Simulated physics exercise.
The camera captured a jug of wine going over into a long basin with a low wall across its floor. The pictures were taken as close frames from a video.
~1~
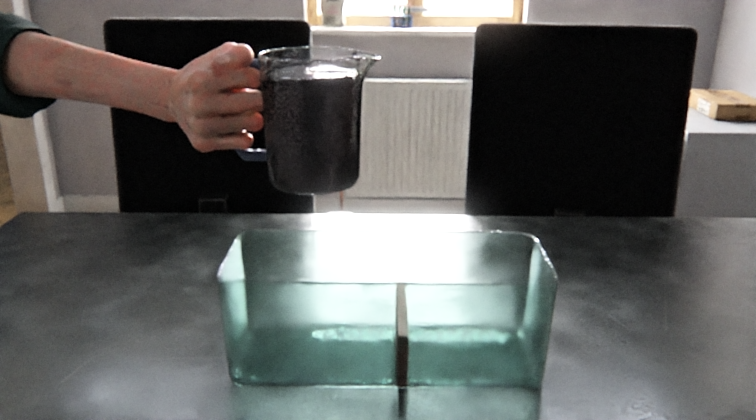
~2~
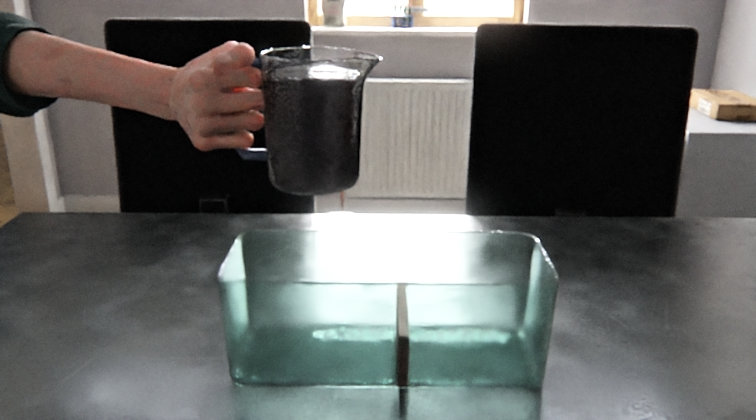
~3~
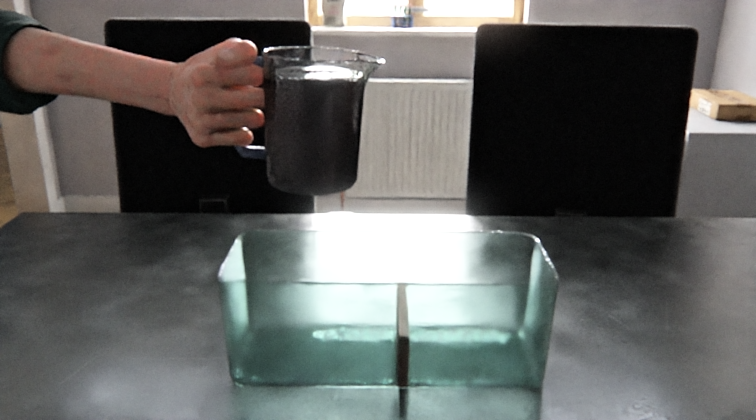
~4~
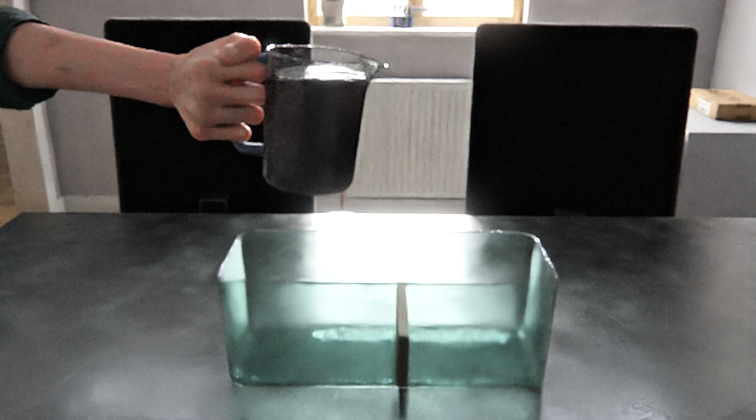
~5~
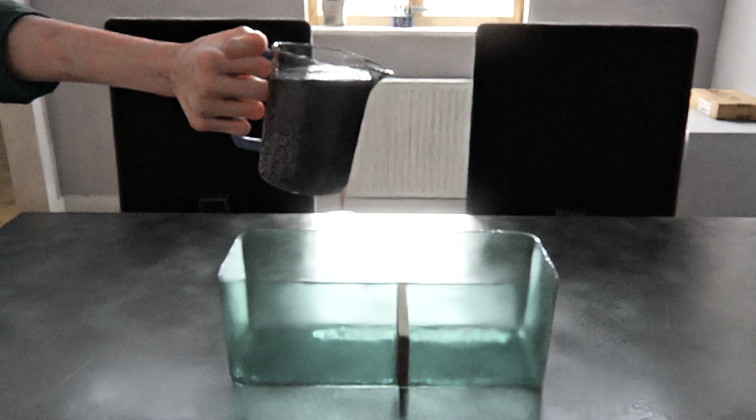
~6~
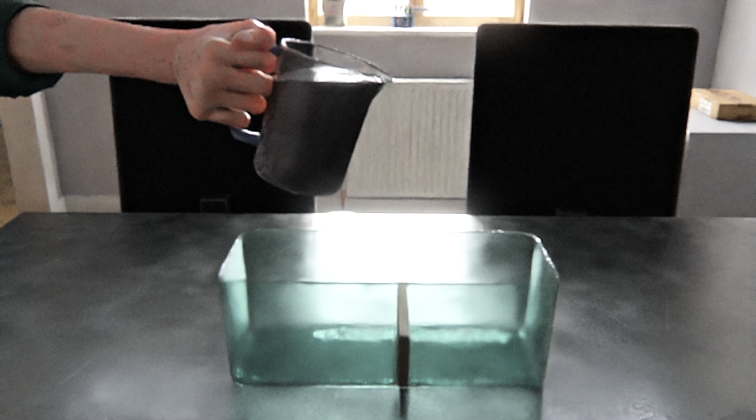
A hand reaching in from the left grips a clear jug of dark wine above a dark table, seen from the front in a room with two black chairs, a pale radiator and a bright window behind. Below the jug sits a long, pale green glass basin with a low, dark wall across its middle. The hand slowly tilts the jug to the right, its spout dipping slightly, while the camera stays still.
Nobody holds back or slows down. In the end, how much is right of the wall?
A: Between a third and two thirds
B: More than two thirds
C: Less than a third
More than two thirds (B).
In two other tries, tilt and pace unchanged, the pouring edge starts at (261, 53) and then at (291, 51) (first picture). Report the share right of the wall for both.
Close to 5 in a hundred, and close to 0 in a hundred.
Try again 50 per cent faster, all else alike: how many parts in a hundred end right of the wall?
It comes to around 90 per cent.
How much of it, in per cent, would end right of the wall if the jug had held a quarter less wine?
About 90 %.
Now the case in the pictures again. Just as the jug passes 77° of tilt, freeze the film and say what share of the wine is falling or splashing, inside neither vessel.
Airborne fraction: Approx. 20 %.
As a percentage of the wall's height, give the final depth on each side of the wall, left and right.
I get 0 % for the left and 60 % for the right.
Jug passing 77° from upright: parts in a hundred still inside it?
It still holds close to 75 per cent at that lean.
A moment on, the tilt is 77° and 74 per cent is still to pour, 0 is left of the wall and 8 right of it.
Next, the tilt is 112° and 17 per cent is still to pour, 2 is left of the wall and 64 right of it.
Then the tilt is 117° and 0 per cent is still to pour, 7 is left of the wall and 92 right of it.
Later the tilt is 117° and 0 per cent is still to pour, 7 is left of the wall and 92 right of it.
In the end 7 per cent lies left of the wall, 92 right of it and 1 outside.
